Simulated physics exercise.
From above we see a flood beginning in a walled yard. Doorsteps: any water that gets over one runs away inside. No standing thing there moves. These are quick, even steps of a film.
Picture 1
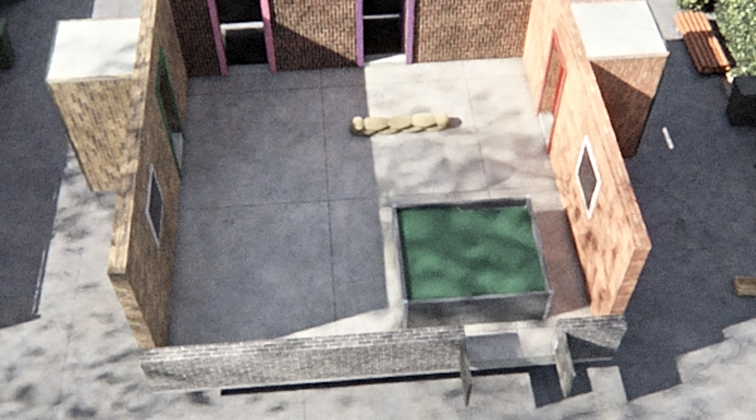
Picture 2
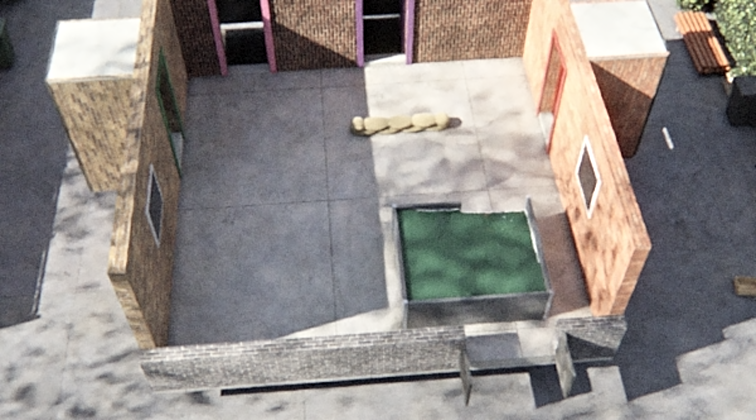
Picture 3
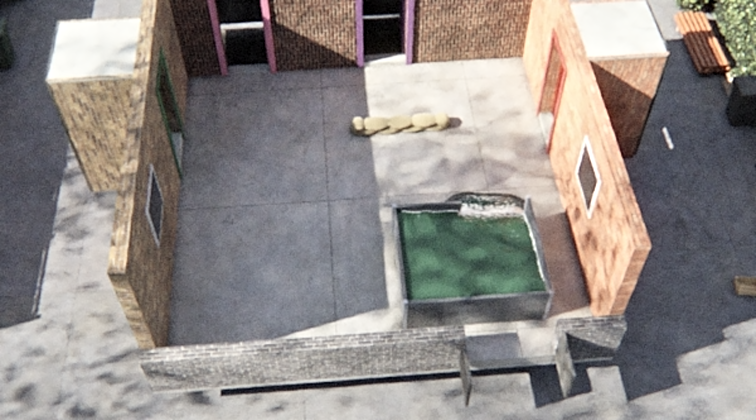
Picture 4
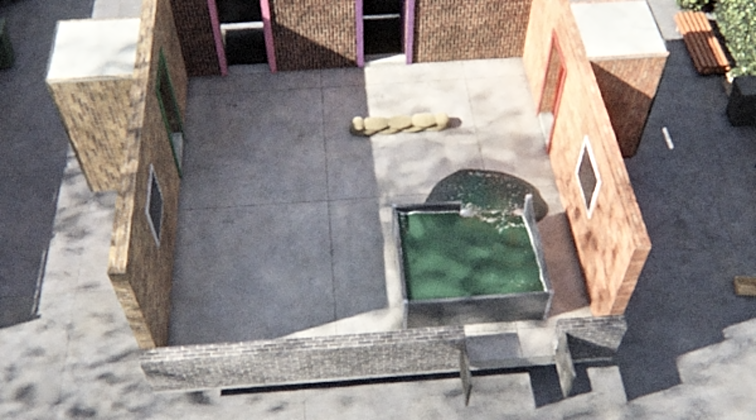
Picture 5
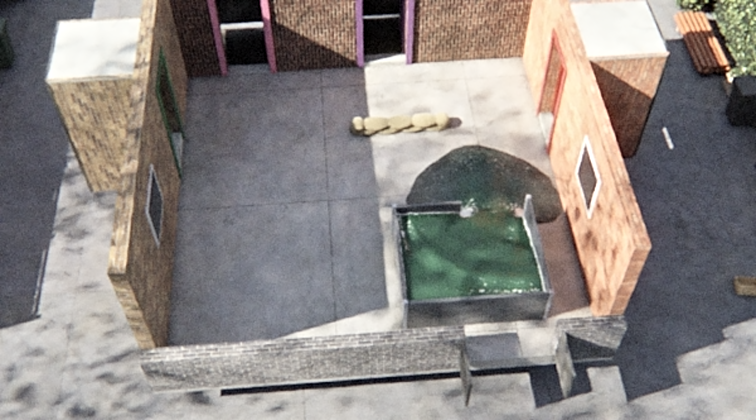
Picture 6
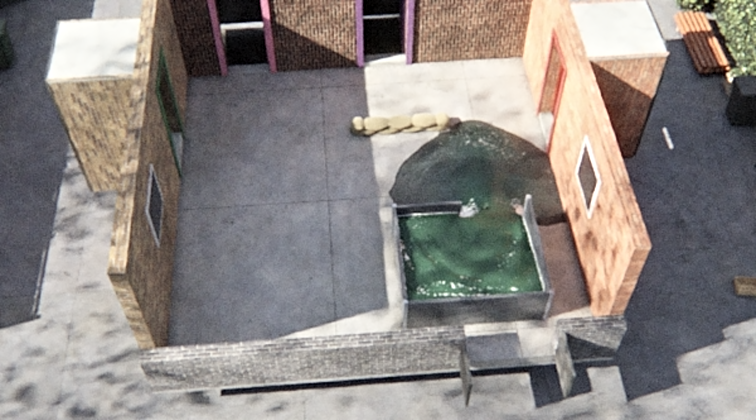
Walled brick yard from above, green water pouring through a gap in a tank's far side and spreading across the paving.
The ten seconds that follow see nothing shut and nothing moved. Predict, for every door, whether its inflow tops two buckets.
Green door: Does not top two buckets; pink door: Tops two buckets; red door: Tops two buckets; purple door: Does not top two buckets.
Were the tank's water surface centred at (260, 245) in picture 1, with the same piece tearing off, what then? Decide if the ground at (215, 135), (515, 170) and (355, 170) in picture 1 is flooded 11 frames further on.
Readings in order: Flood; no flood; flood.
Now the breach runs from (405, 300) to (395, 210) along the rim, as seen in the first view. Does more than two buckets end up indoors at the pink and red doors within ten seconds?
I think the pink door crosses the limit and the red door remains below the limit.
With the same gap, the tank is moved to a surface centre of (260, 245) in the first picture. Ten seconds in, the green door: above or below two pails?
My answer is that the green door ends up beneath.
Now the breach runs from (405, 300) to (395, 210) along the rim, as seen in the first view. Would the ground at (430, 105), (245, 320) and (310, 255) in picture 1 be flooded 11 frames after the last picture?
Taken in turn they're unwetted, swamped and swamped.
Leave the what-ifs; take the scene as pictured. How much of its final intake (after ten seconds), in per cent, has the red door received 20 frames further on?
It should be near 55 percent of the ten-second total.
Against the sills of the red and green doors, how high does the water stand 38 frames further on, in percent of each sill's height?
Respectively about 140 and 80 per cent.
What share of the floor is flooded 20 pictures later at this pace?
About 50 in a hundred.
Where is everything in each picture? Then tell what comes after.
In the first frame, still water in the tank at (470, 250).
In the second frame, water pours out on the tank's far side and has run to a hidden place.
In the third frame, the front is at a hidden place, out from the gap on the tank's far side.
In the fourth frame, the front is at (459, 174), out from the gap on the tank's far side.
In the fifth frame, the front is at (464, 150), out from the gap on the tank's far side.
In the sixth frame, the front is at (480, 124), out from the gap on the tank's far side.
A moment on, water covers 25 % of the floor; the green door not reached, the pink door not reached, the red door wet at the sill, nothing in, the purple door not reached.
Next, water covers 30 % of the floor; the green door not reached, the pink door not reached, the red door over two buckets in, the purple door wet at the sill, nothing in.
Then, water covers 50 % of the floor; the green door wet at the sill, nothing in, the pink door not reached, the red door over two buckets in, the purple door wet at the sill, nothing in.
Later, water covers 70 % of the floor; the green door wet at the sill, nothing in, the pink door wet at the sill, nothing in, the red door over two buckets in, the purple door under two buckets in.
In the end, water covers 95 % of the floor; the green door wet at the sill, nothing in, the pink door over two buckets in, the red door over two buckets in, the purple door under two buckets in.
